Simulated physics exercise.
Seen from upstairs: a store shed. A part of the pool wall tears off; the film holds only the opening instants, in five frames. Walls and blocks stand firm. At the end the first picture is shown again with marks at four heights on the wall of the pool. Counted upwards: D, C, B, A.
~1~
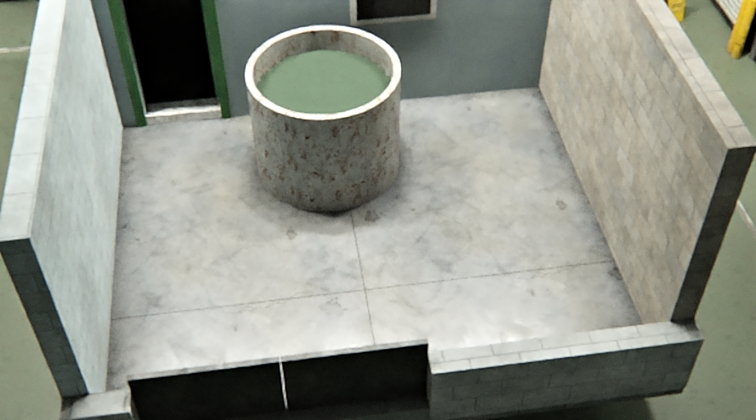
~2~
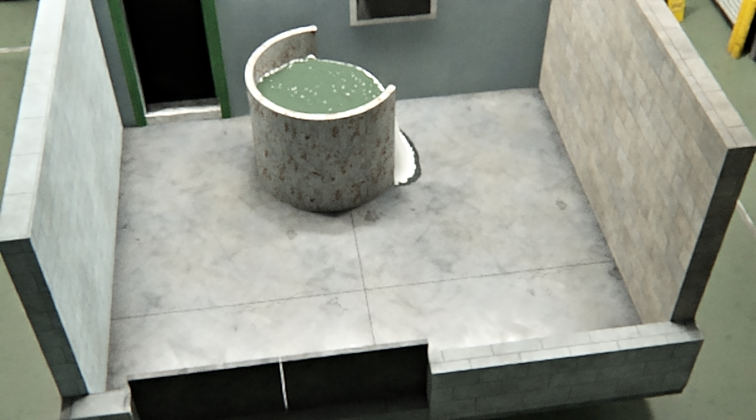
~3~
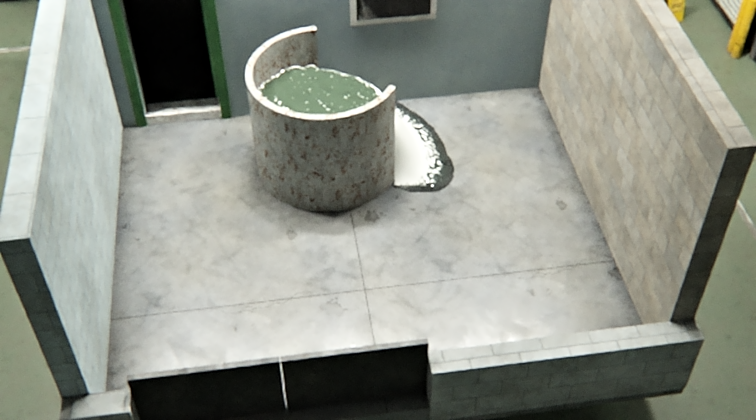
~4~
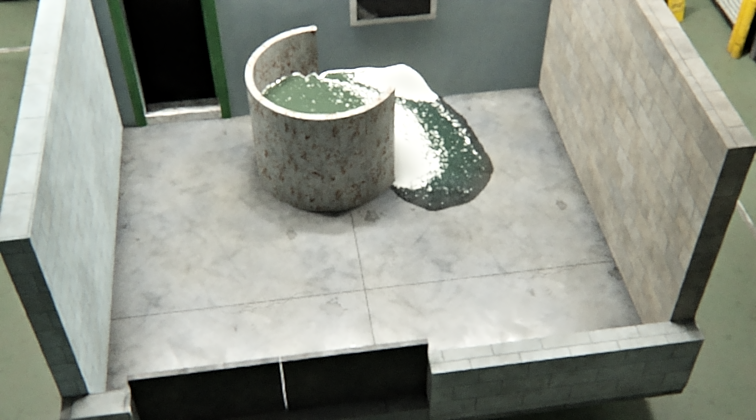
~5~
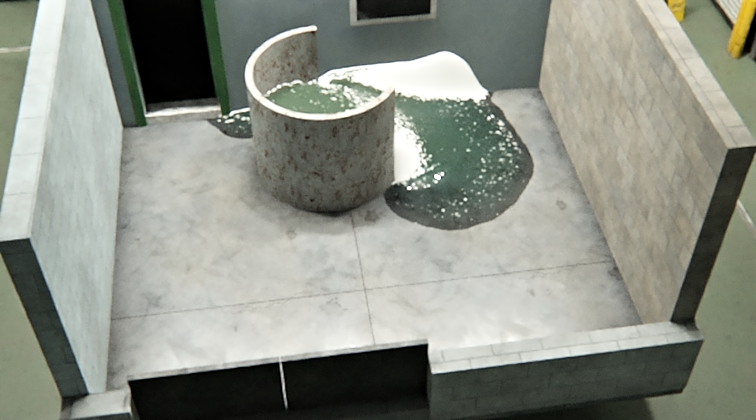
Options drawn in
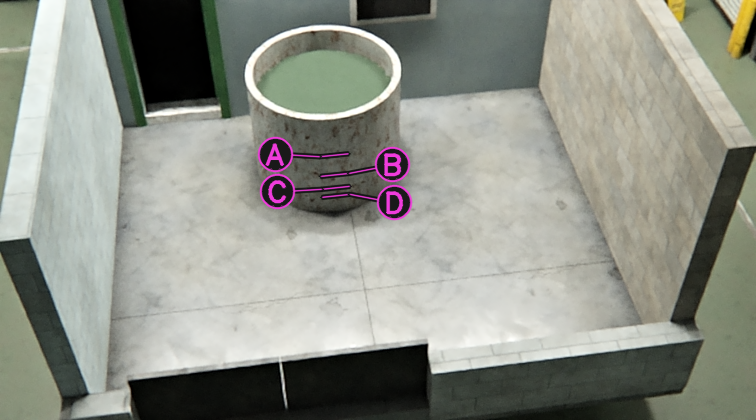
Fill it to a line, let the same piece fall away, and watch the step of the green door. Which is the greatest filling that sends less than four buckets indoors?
The answer is line A.
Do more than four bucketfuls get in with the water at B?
No, not at all.
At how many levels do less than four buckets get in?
All four.
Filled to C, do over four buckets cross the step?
No, that is safe.
In magenta, A at (334, 155); B at (335, 174); C at (335, 187); D at (336, 195); from the bottom up D, C, B, A.
For line A, a splash gets over, under a bucket.
For line B, nothing gets over.
For line C, nothing gets over.
For line D, nothing gets over.
